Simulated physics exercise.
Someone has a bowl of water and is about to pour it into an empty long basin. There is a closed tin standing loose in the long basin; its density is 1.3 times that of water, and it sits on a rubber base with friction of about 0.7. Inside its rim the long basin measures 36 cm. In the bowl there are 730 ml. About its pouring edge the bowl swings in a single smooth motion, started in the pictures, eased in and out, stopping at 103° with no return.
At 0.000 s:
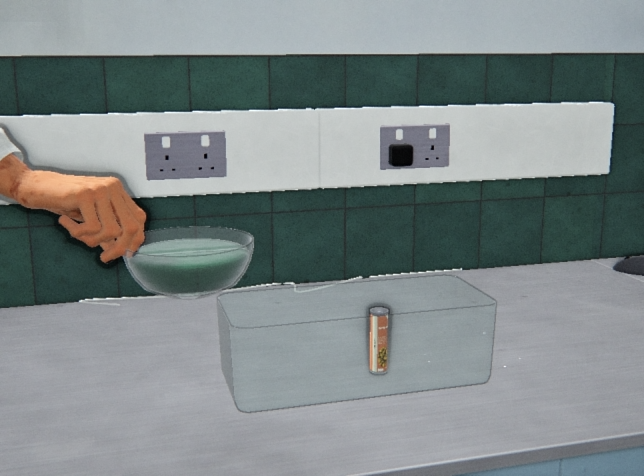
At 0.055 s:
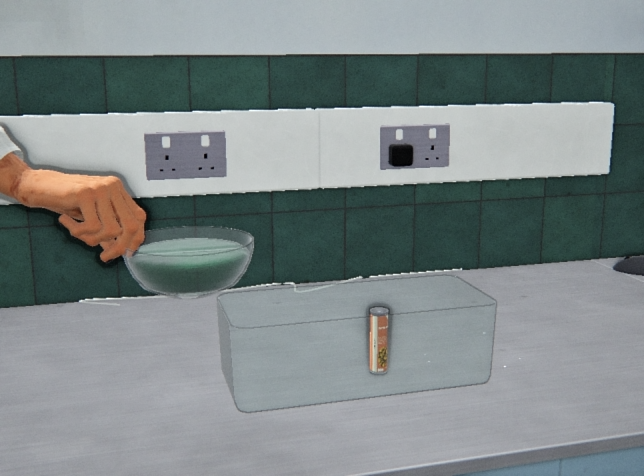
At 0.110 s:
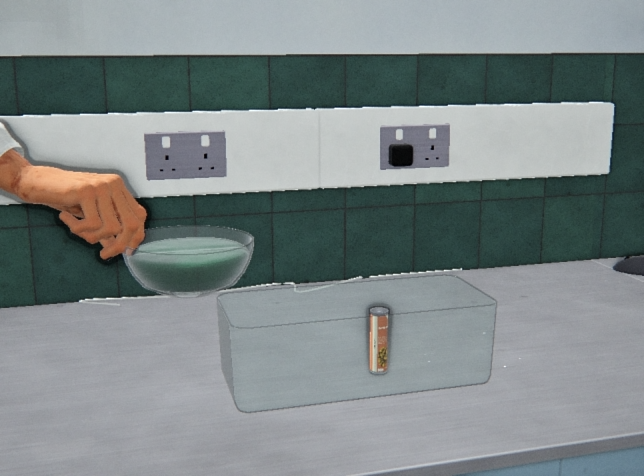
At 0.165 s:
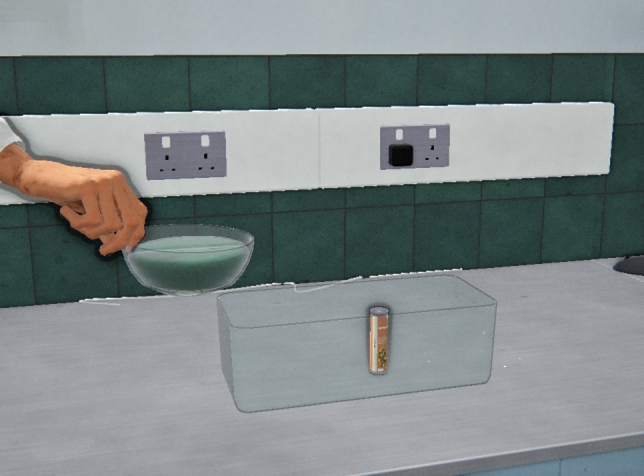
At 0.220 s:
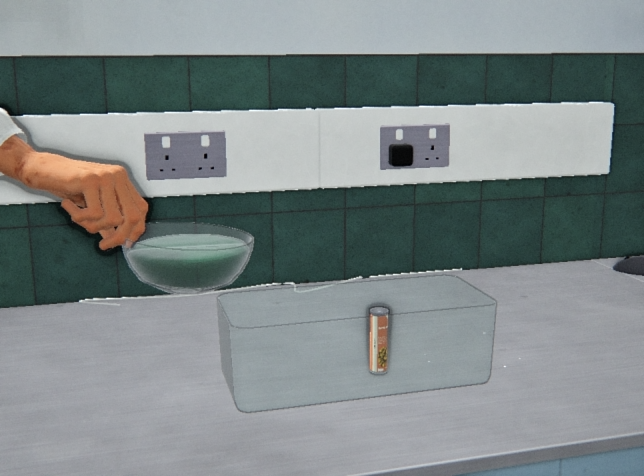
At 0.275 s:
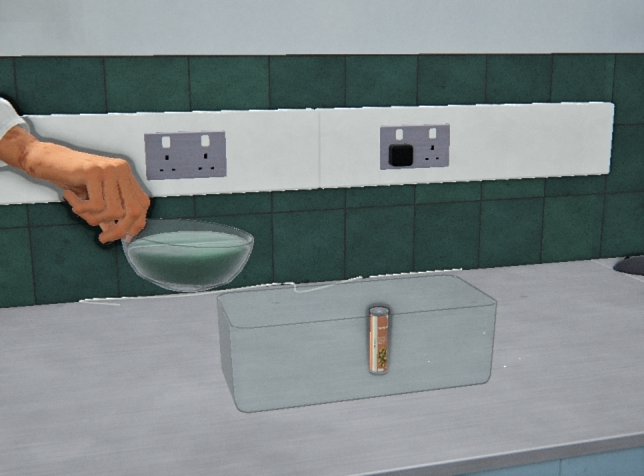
A hand held a glass bowl of water at the left, above a worktop where a small tin stood inside a long clear basin, and then tilted the bowl very slightly toward the basin.
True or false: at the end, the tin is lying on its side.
False.
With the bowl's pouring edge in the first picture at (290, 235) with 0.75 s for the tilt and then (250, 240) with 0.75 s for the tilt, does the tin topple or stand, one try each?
First it tips over; then it tips over.
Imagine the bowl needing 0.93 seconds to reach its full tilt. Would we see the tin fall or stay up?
In that case the tin does not tip.
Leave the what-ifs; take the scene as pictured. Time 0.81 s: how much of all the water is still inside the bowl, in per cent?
About 54 per cent.
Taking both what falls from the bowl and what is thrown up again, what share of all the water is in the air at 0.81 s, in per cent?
Around 30 percent.
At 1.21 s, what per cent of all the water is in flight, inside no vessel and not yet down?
About 9 percent.
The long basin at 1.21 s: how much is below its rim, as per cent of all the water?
Some 88 percent.
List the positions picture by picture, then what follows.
In the first picture, tilt 0°; pouring edge (252, 238); surface from (126, 256) to (248, 247); the long basin's rim runs from (224, 312) to (476, 289); the tin's top is at (379, 313).
In the second picture, tilt 0°; pouring edge (252, 238); surface from (126, 255) to (248, 247).
In the third picture, tilt 1°; pouring edge (252, 238); surface from (127, 255) to (248, 247).
In the fourth picture, tilt 3°; pouring edge (252, 238); surface from (127, 253) to (248, 245).
In the fifth picture, tilt 5°; pouring edge (252, 238); surface from (126, 251) to (249, 243).
In the sixth picture, tilt 8°; pouring edge (252, 238); surface from (127, 247) to (248, 240).
After 0.81 s the tilt is 54° and 53 per cent is still to pour; the tin stands where it began.
After 1.21 s the tilt is 90° and 3 per cent is still to pour; the tin stands where it began.
After 1.62 s the tilt is 103° and 0 per cent is still to pour; the tin stands where it began.
After 2.07 s the tilt is 103° and 0 per cent is still to pour; the tin stands where it began.
In the end the tin stands where it began.
